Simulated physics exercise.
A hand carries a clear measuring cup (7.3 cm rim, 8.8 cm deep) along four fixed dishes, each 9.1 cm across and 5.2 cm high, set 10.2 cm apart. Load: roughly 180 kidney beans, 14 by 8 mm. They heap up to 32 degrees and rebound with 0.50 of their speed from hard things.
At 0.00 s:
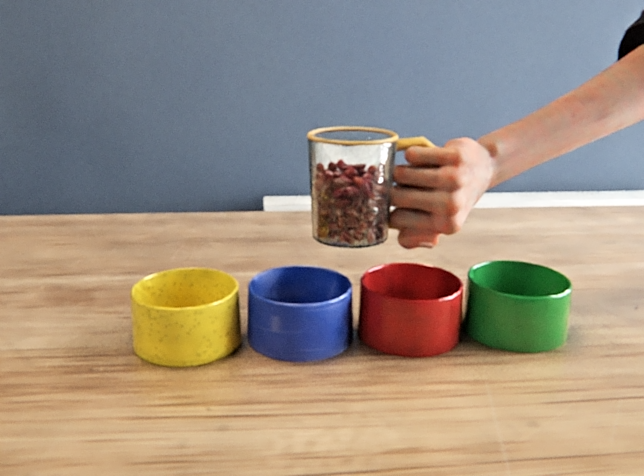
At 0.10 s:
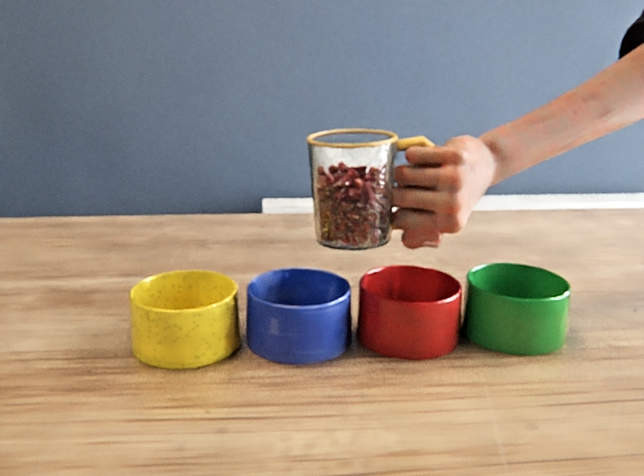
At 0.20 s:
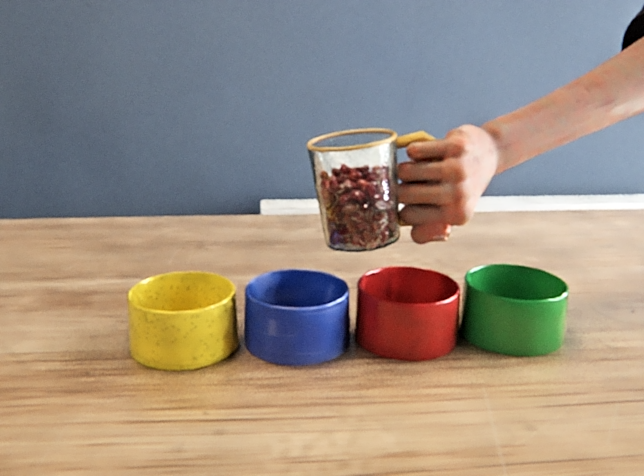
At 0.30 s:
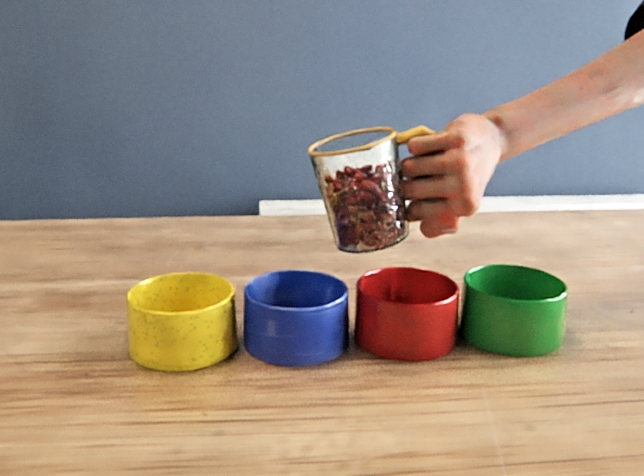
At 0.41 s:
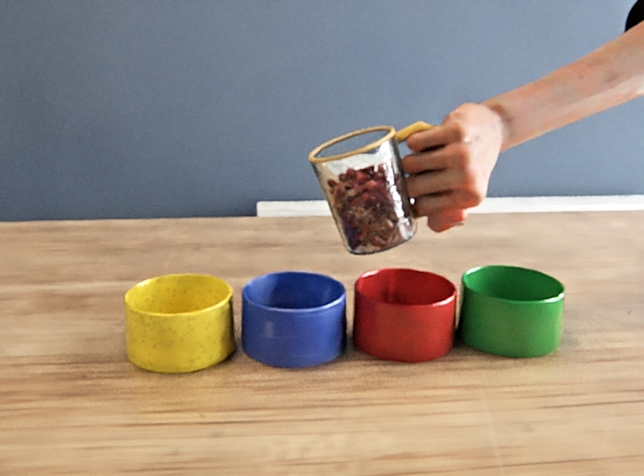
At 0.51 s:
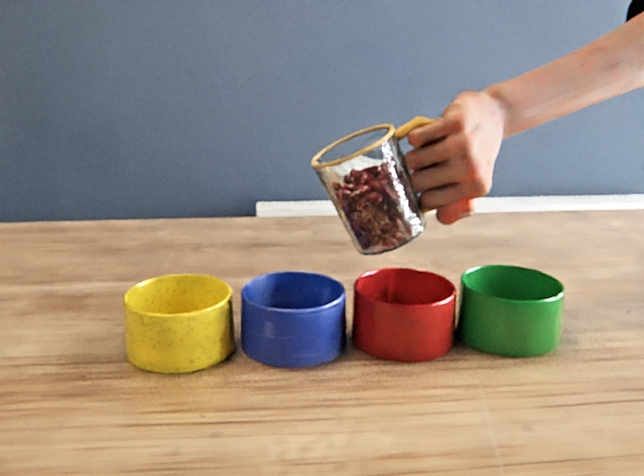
A hand gradually tilts a clear cup of dark red beans leftward above four colored dishes.
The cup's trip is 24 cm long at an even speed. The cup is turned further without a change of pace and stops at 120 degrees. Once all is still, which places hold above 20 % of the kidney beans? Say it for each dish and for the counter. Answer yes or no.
Red yes, blue no, green no, yellow no, counter no.
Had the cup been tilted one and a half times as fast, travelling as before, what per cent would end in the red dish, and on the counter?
Then: Red 90, counter 0.
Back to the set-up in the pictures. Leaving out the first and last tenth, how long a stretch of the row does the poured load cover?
Some 5 cm.
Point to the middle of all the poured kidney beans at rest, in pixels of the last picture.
At about (407, 314).
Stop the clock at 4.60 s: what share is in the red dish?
About 100 per cent by then.
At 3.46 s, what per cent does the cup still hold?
Some 0 per cent of the load.
After 2.28 s, tilt 120 degrees; cup holds 30 %, red 70 %.
After 3.46 s, tilt 120 degrees; cup holds 0 %, red 100 %.
After 4.60 s, tilt 120 degrees; cup holds 0 %, red 100 %.
In the end, at 4.9 s, red 100 %, blue 0 %, green 0 %, yellow 0 %, counter 0 %.
